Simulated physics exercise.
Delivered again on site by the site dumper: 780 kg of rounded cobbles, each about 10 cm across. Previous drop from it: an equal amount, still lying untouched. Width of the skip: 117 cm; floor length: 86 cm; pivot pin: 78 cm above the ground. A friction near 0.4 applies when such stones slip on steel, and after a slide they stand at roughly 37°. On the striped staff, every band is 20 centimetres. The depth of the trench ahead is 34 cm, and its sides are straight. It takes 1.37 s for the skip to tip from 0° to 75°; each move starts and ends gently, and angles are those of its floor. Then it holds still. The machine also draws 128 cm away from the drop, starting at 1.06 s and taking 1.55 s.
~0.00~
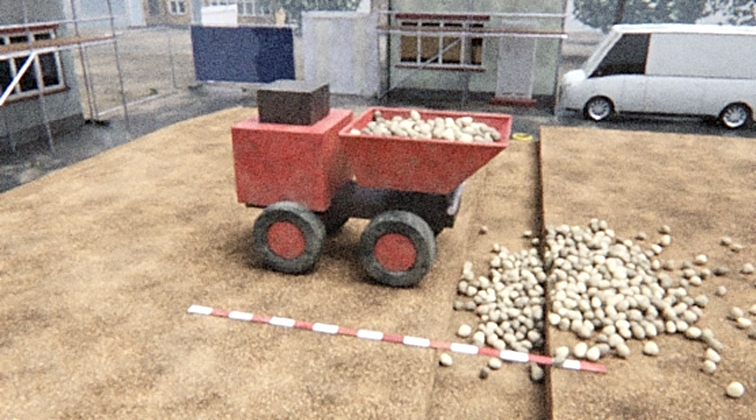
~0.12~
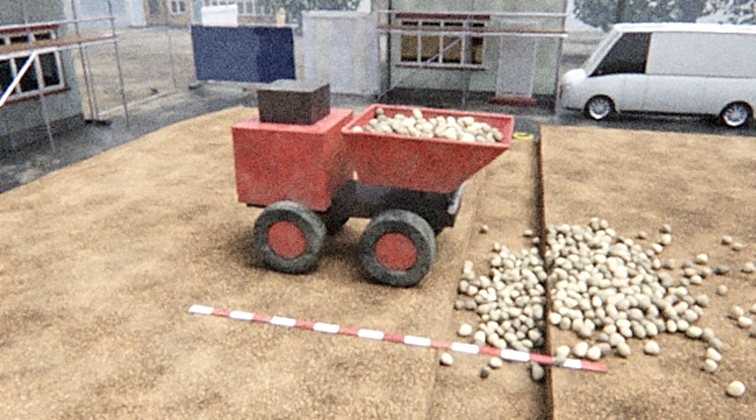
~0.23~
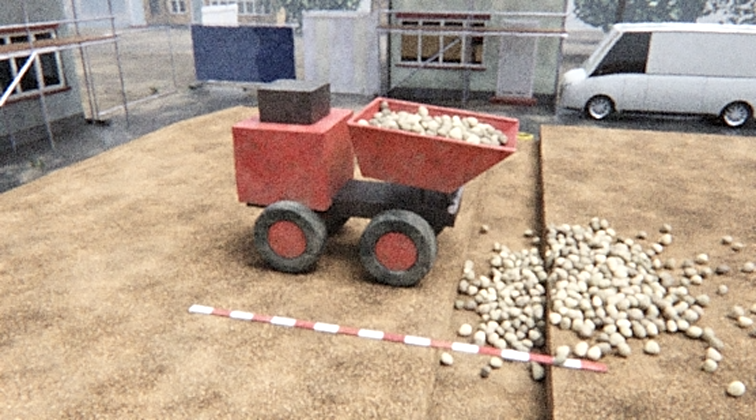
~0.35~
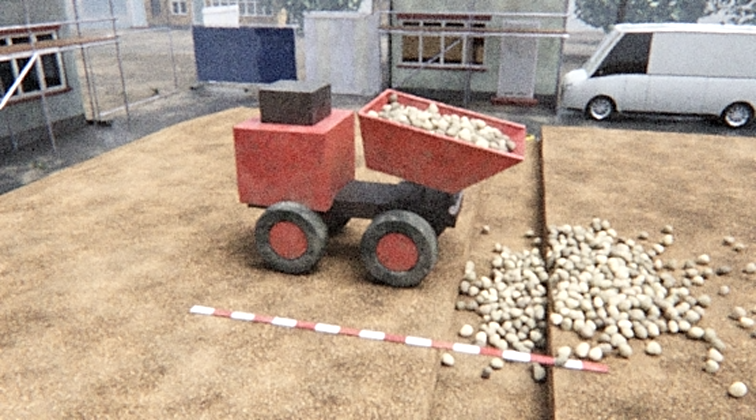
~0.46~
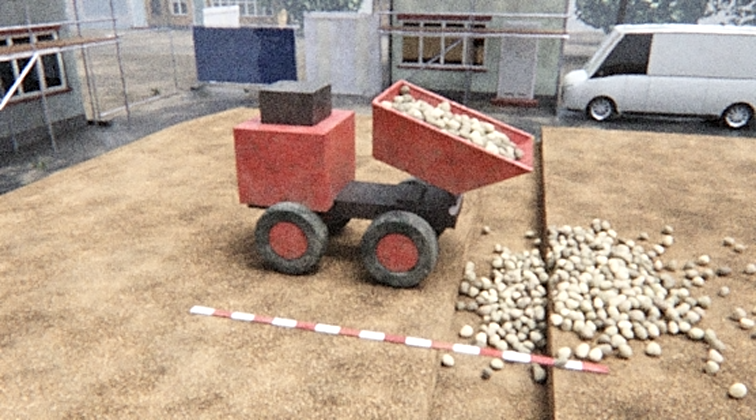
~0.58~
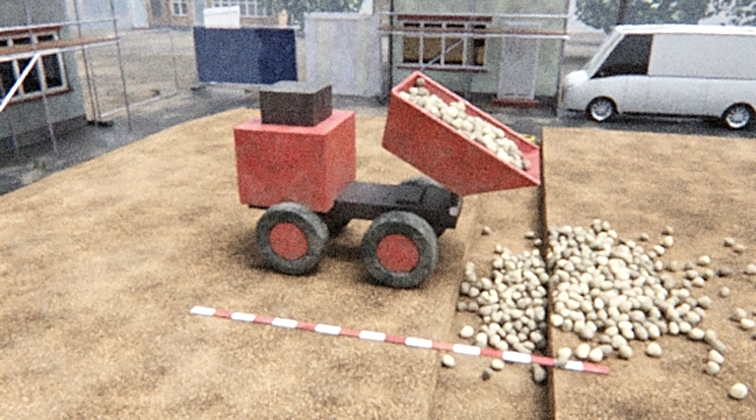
The clip opens on a red dumper loaded with pale stones, parked on brown ground beside a trench and an earlier stone pile, with a striped staff lying in front. Its skip gradually tilts toward the right, the rear end rising steadily as the lip lowers, while the stones shift inside.
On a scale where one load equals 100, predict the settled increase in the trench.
The settled increase is about 58 in every hundred.
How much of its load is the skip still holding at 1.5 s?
Reading: Near 40 % of the load.
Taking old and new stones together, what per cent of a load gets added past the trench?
Near 40 %.
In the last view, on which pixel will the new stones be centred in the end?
(540, 278).
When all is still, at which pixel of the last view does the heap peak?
Close to (590, 256).
After 1.0 s the floor is at 63°; in per cent of one load, 100 in the skip, 37 in the trench, 63 past the trench; the foremost stones are past the picture's edge.
After 1.5 s the floor is at 75°; in per cent of one load, 42 in the skip, 56 in the trench, 101 past the trench; the foremost stones are past the picture's edge.
After 3.1 s the floor is at 75°; in per cent of one load, 0 in the skip, 94 in the trench, 105 past the trench; the foremost stones are past the picture's edge.
After 5.9 s the floor is at 75°; in per cent of one load, 0 in the skip, 94 in the trench, 105 past the trench; the foremost stones are past the picture's edge. Net gain in the trench, 58.
